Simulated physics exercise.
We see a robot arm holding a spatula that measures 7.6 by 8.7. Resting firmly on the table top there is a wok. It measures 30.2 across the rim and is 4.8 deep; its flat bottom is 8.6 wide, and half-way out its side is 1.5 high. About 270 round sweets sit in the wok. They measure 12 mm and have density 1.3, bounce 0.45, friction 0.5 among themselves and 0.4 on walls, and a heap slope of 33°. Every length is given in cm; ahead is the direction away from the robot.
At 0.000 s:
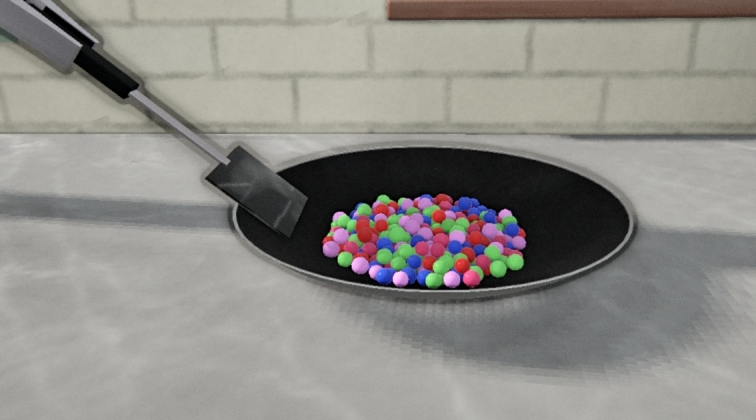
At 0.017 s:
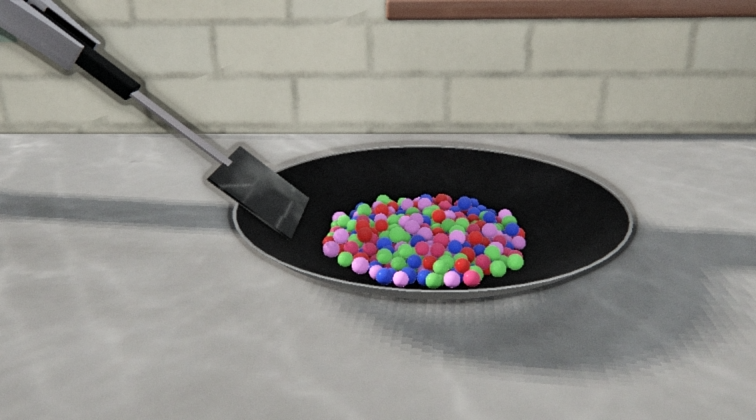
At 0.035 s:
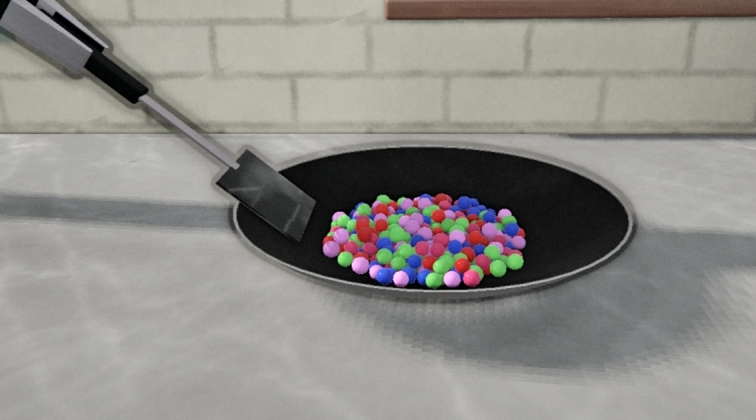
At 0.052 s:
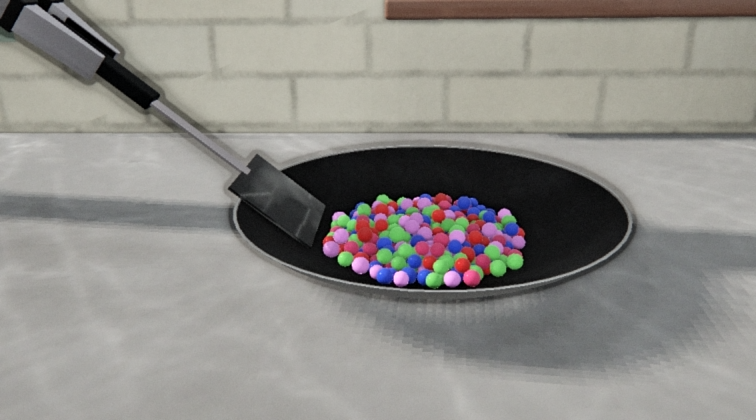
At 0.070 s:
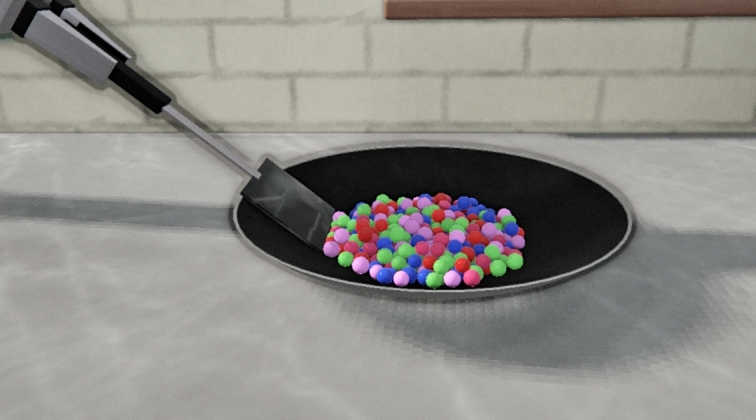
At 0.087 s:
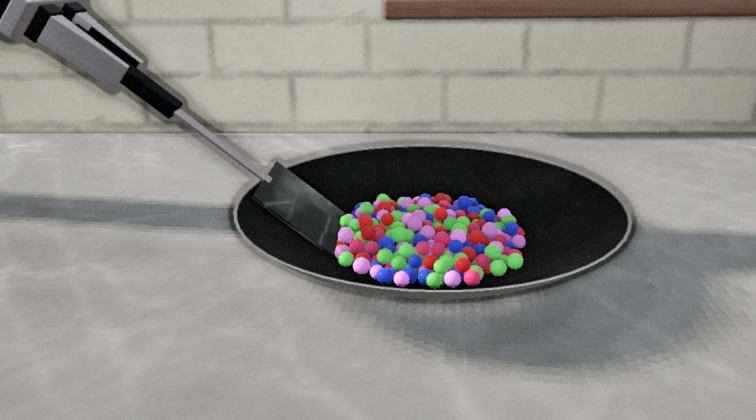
A robot arm held a spatula at the left side of a black wok filled with small colourful balls, then slid it slowly down and right until it nudged the edge of the pile slightly.
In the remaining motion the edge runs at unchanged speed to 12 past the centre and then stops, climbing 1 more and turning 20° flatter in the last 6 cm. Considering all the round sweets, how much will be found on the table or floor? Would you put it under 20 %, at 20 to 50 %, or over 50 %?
I would say 20 to 50 %.
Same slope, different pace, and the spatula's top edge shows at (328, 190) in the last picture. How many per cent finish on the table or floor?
Roughly 55 per cent.
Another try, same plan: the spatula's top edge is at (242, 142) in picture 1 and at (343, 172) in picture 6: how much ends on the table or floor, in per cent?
Close to 60 in a hundred.
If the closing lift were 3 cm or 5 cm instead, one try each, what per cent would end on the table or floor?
Estimates, in order: 25 % then 15 %.
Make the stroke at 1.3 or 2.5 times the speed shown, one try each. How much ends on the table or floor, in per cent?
The two tries give roughly 35 and 60 in a hundred.
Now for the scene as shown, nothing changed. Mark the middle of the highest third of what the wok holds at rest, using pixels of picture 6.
I'd put it close to (539, 231).
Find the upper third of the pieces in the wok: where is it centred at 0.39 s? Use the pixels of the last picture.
The middle lies somewhere about (574, 200).
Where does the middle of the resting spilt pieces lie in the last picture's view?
Roughly (691, 246).
After 0.24 s, sloping 40°, highest piece 4 above the table; 272 in the wok.
After 0.39 s, sloping 35°, highest piece 7 above the table; 271 in the wok, 1 on the blade or in flight.
After 0.66 s, sloping 20°, highest piece 7 above the table; 187 in the wok, 84 on the table or floor, 1 on the blade or in flight.
After 1.71 s, sloping 20°, highest piece 6 above the table; 186 in the wok, 86 on the table or floor.
At rest, 186 in the wok, 86 on the table or floor. That is 32 % on the table or floor.
